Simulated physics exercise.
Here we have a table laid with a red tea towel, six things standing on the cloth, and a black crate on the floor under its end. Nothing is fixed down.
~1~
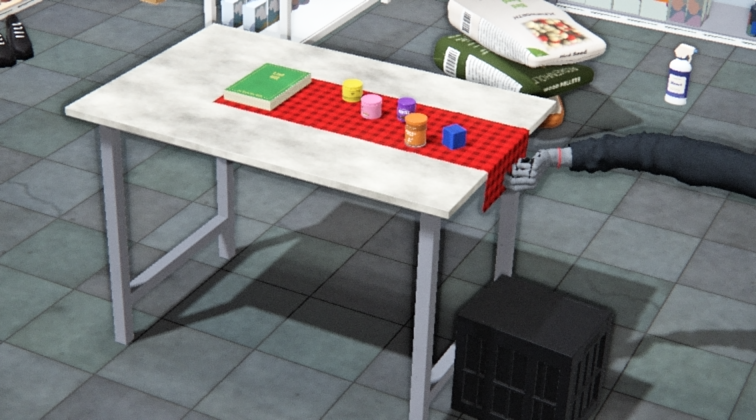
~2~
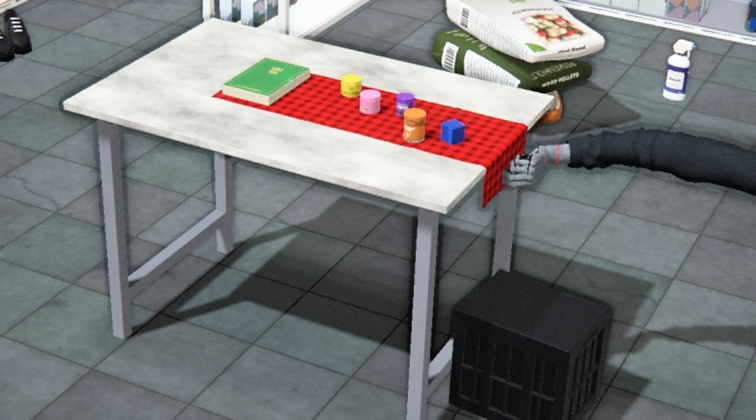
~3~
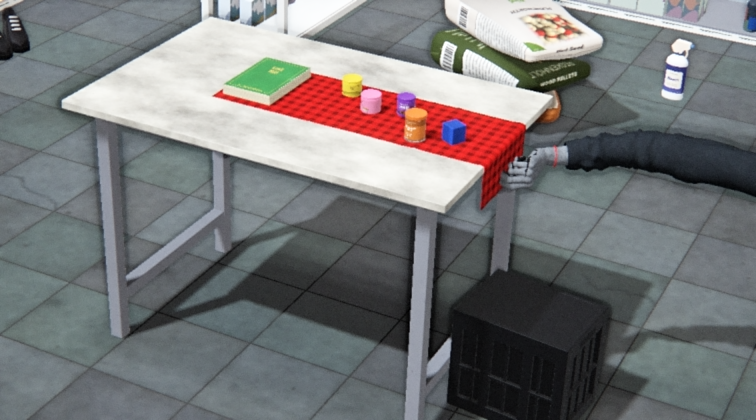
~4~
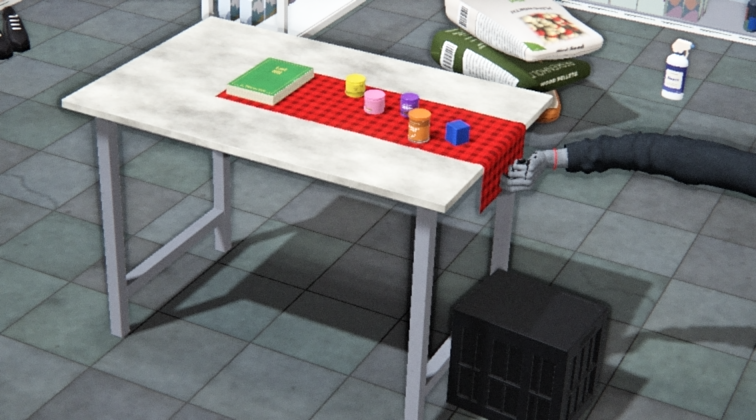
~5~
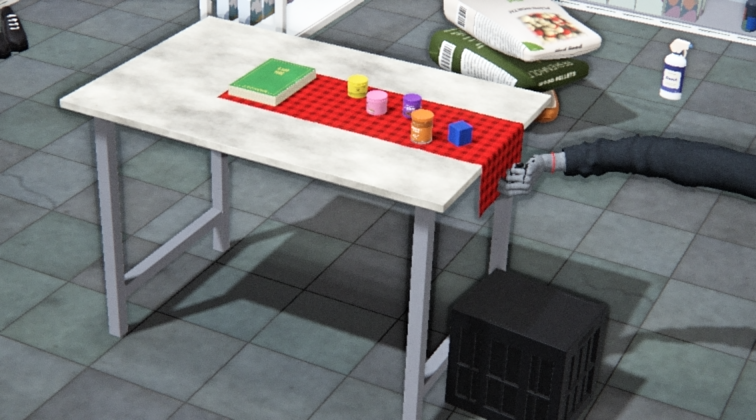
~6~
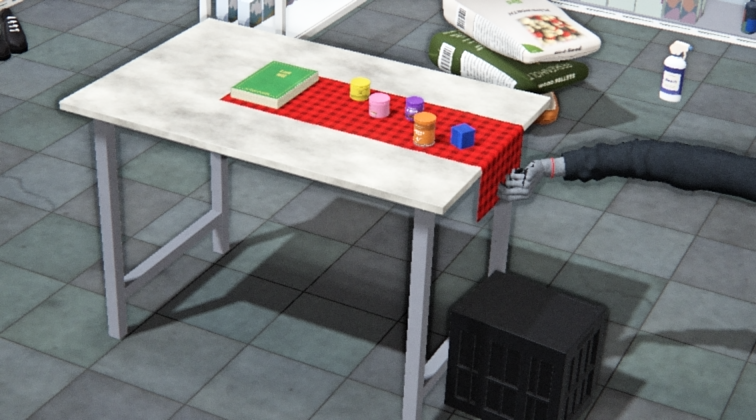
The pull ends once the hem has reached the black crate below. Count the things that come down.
It carries off three.
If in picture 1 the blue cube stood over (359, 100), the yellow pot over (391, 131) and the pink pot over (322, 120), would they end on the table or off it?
The blue cube keeps its place on top; the yellow pot comes down; the pink pot stays on.
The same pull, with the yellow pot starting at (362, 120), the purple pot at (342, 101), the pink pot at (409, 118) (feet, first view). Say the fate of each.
The yellow pot holds on, the purple pot stays on, the pink pot goes over.
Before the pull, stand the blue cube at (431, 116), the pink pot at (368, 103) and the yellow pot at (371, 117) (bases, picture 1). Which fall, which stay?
The blue cube drops off, the pink pot stays on, the yellow pot survives.
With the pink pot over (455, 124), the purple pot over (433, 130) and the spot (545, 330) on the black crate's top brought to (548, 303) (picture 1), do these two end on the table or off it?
The pink pot tumbles off; the purple pot comes down.
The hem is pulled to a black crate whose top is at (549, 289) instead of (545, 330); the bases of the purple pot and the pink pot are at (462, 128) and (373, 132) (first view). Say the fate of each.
The purple pot falls; the pink pot survives.
Early on, hem near (497, 232); blue cube gone.
Midway, hem near (495, 272); blue cube and orange can gone.
Near the end, hem on the crate; blue cube, orange can and purple pot gone.
Finally, hem on the crate; blue cube, orange can and purple pot gone. The answer is three.
